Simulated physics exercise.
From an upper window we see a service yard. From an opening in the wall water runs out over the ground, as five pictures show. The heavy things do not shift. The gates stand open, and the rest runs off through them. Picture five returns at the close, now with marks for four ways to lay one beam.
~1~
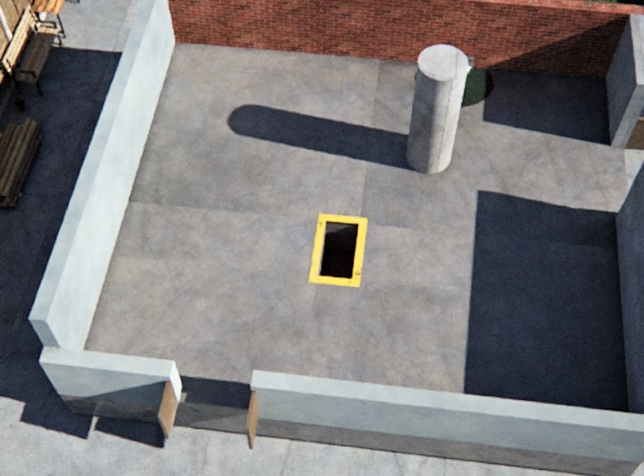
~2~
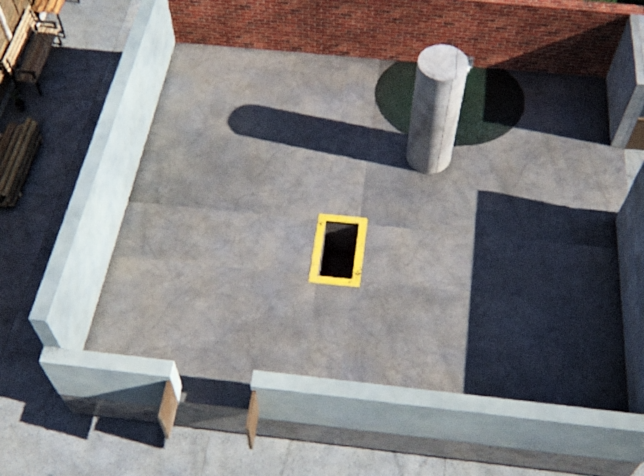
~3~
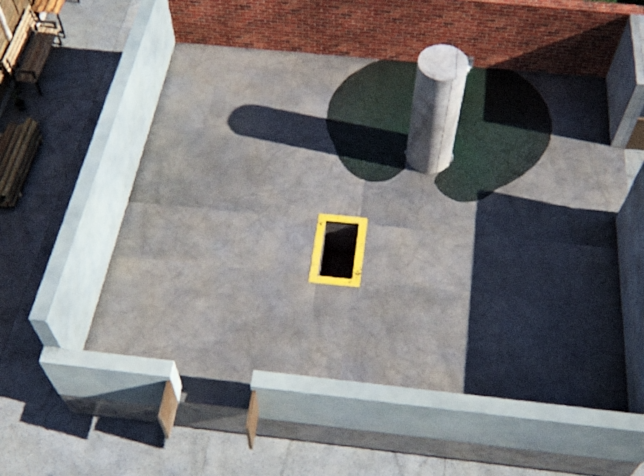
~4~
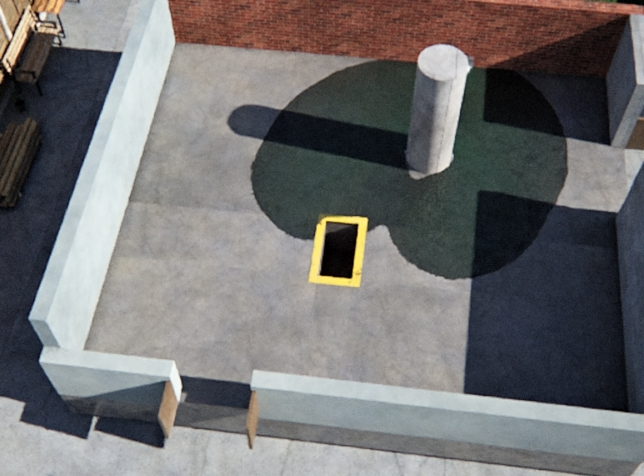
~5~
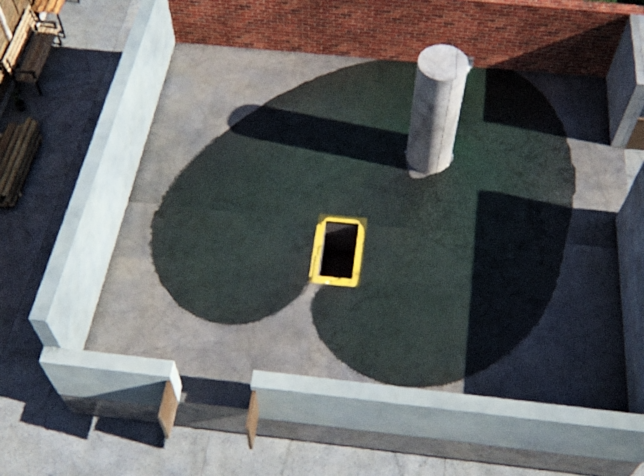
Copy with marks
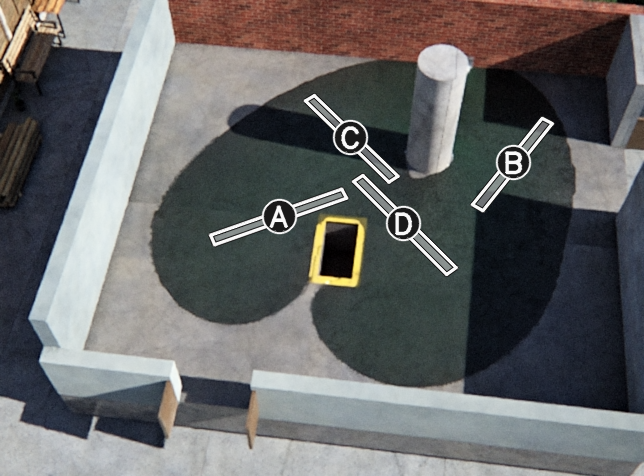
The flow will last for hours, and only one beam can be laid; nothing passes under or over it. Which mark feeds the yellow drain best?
The answer is position B.
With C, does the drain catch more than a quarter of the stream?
No.
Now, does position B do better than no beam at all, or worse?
It is better.
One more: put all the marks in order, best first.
Best to worst: B, A, C, D.
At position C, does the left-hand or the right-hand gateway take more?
The left one.
On the marked copy, A from (212, 239) to (344, 193); B from (477, 207) to (547, 120); C from (309, 98) to (393, 179); D from (358, 178) to (451, 271).
Choosing A, about 16 % of the stream goes into the yellow drain, about 77 % out by the gates.
Choosing B, about 29 % of the stream goes into the yellow drain, about 67 % out by the gates.
Choosing C, about 11 % of the stream goes into the yellow drain, about 80 % out by the gates.
Choosing D, about 3 % of the stream goes into the yellow drain, about 88 % out by the gates.
